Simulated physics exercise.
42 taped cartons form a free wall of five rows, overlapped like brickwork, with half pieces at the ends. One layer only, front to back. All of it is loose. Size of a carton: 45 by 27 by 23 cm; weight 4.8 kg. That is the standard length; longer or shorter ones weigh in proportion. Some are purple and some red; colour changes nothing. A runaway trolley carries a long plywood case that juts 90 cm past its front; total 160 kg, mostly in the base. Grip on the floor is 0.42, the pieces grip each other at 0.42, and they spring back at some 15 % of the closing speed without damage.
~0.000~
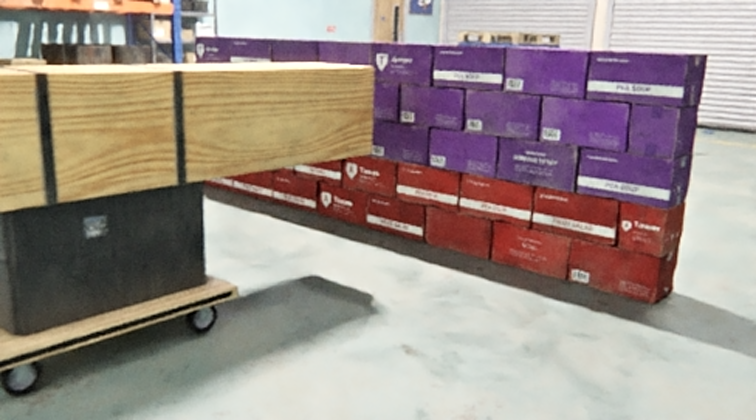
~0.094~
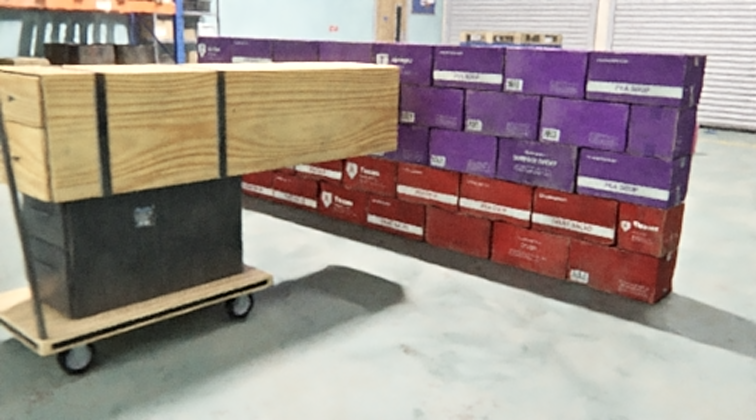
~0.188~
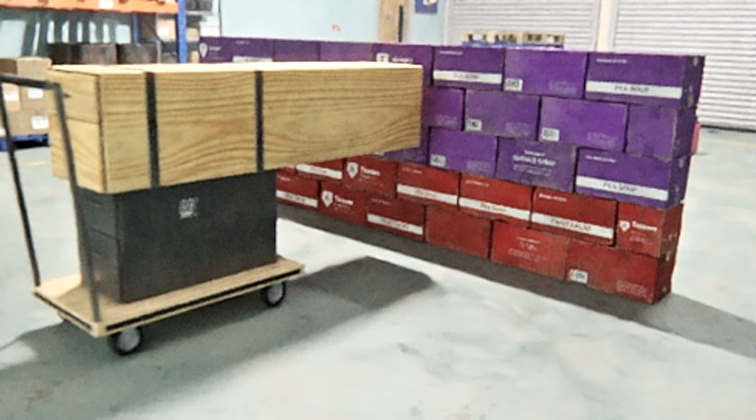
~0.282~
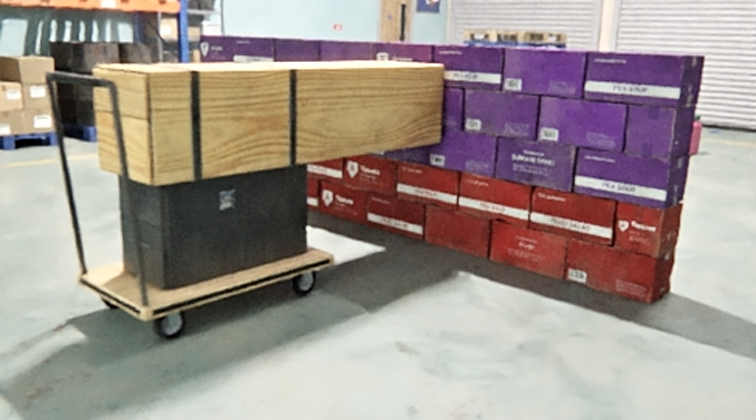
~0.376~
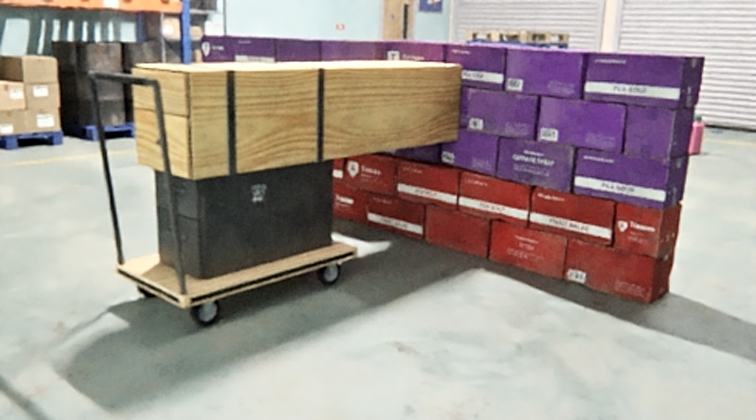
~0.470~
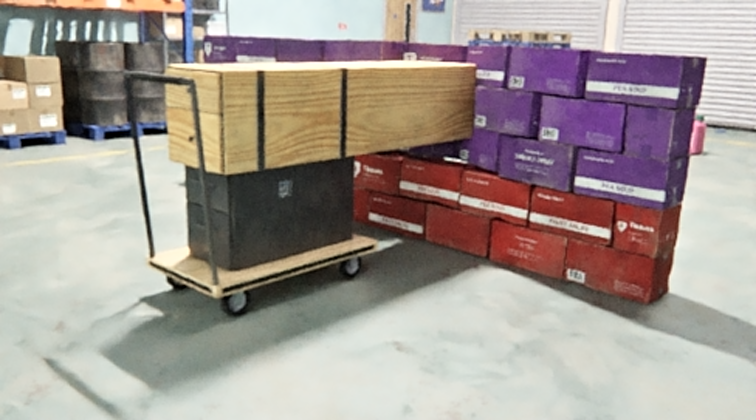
A flat trolley carrying a black box and a long, black-strapped wooden crate rolls rightward and away across a pale warehouse floor, seen from the front at an angle. Purple cartons stacked over red ones form a staggered wall at right, before grey shutters. The crate's leading end closes on the wall and pushes into it, slightly disturbing cartons there, while the camera barely shifts and nobody is visible.
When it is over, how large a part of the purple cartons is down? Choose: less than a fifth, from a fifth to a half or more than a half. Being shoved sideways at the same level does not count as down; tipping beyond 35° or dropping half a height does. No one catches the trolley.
The part is between a fifth and a half.
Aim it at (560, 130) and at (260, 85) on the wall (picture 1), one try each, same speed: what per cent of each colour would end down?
Red 10 then 10, purple 30 then 40 per cent.
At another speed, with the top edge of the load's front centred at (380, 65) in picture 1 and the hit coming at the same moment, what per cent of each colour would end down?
Then red 10, purple 40 per cent.
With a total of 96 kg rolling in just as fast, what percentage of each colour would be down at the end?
In that case red 10, purple 40 per cent.
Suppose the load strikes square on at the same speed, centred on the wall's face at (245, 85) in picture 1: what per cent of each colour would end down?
In that case red 10, purple 30 per cent.
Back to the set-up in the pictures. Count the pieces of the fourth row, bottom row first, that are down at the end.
The count is 3.
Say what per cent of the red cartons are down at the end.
Red 10 per cent.
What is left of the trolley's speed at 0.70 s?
About 1.5 m/s.
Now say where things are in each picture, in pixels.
In the first frame (we follow the side turned to the camera; the camera moves round a little), load (366, 94) 65 cm short of the wall; top purple carton (211, 52); no piece has moved.
In the second frame, load (392, 93) 45 cm short of the wall; top purple carton (213, 52).
In the third frame, load (415, 91) 26 cm short of the wall; top purple carton (214, 51).
In the fourth frame, load (437, 89) 7 cm short of the wall; top purple carton (215, 51).
In the fifth frame, load (455, 88) 10 cm into the wall's line; top purple carton (217, 50); 7 stirred so far.
In the sixth frame, load (470, 88) 25 cm into the wall's line; top purple carton (219, 50); 11 stirred so far.
Around 0.70 s, load 61 cm past the wall's line, still rolling; 3 of the 25 purple cartons down (3 of 42 in all colours); top purple carton unmoved.
Around 1.06 s, load 1.10 m past the wall's line, still rolling; 8 of the 25 purple cartons down (8 of 42 in all colours); top purple carton unmoved.
Around 1.60 s, load 1.56 m past the wall's line, still rolling; 9 of the 25 purple cartons down (10 of 42 in all colours); top purple carton unmoved.
Finally (3.1 s), load 1.97 m past the wall's line, stopped; 9 of the 25 purple cartons down (10 of 42 in all colours); top purple carton unmoved; top red carton unmoved. That is 36 per cent. Seen by the last camera, middles, top purple carton near (234, 51), top red carton near (252, 143).
